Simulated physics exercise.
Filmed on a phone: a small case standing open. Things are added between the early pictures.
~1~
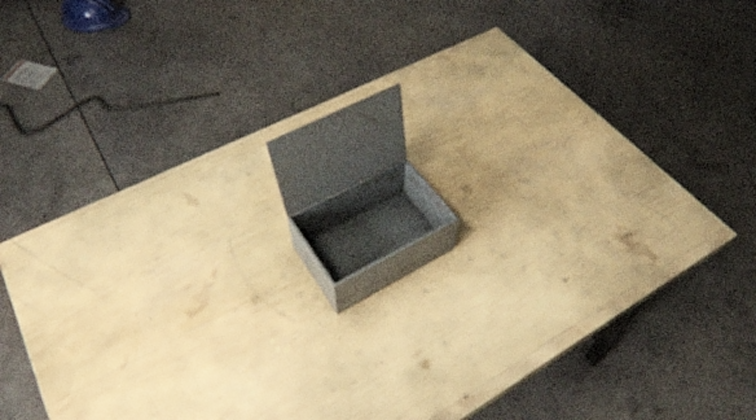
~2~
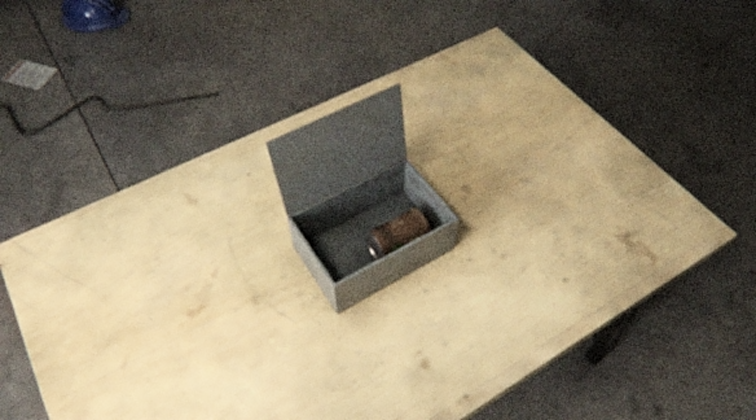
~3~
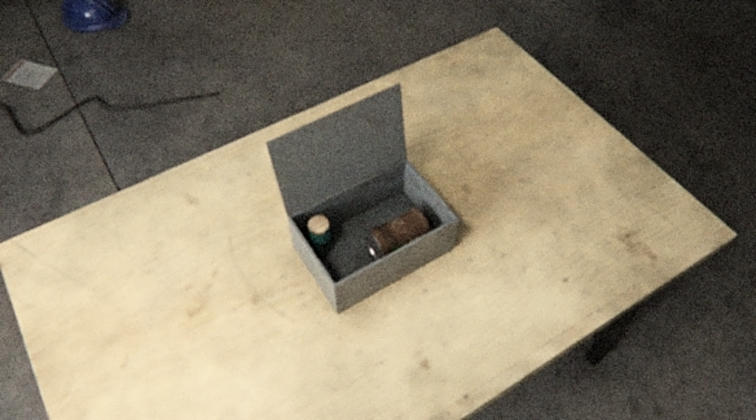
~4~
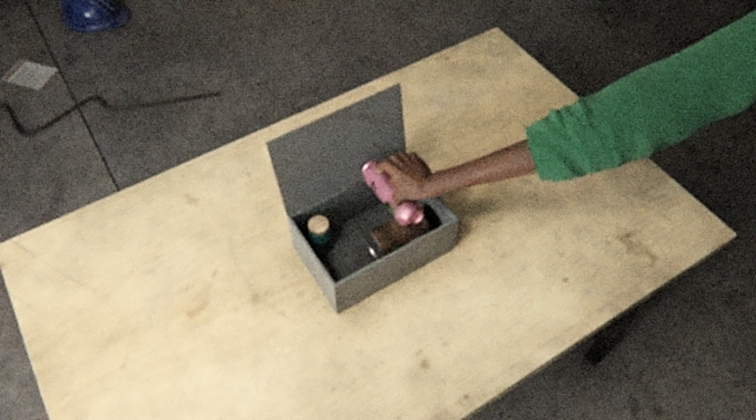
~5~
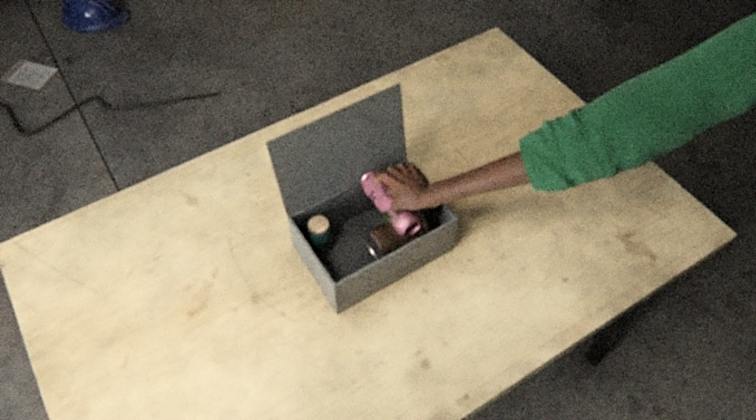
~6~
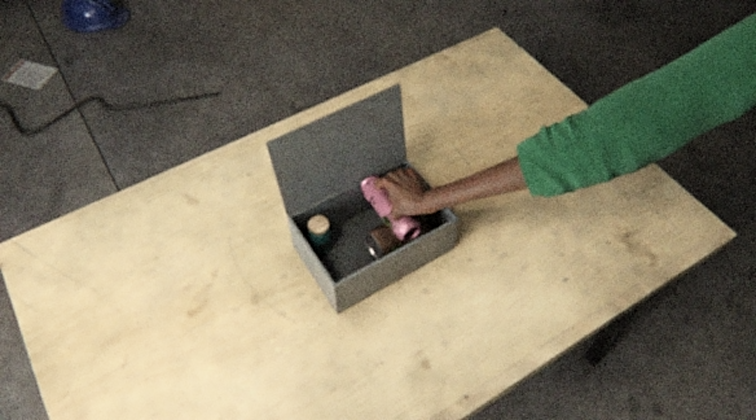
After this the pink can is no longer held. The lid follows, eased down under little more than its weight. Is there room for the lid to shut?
It stays ajar.
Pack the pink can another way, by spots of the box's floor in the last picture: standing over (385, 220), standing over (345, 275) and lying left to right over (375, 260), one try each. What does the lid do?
First try: It will not close; second try: It stays ajar; third try: It shuts flat.
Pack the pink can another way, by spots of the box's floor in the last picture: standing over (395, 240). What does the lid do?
Then it will not close.
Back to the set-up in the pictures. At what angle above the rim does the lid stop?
About 14°.
Then, 1.10 s after the last picture, lid starting down; pink can rolled about its own width near (378, 199); brown tin rolled a little.
Then, 1.90 s after the last picture, lid 44° above the rim; pink can rolled about its own width near (383, 205); brown tin rolled a little.
At rest, lid 15° above the rim; all 3 in place. Seen from the same camera at the end, pink can near (389, 213).
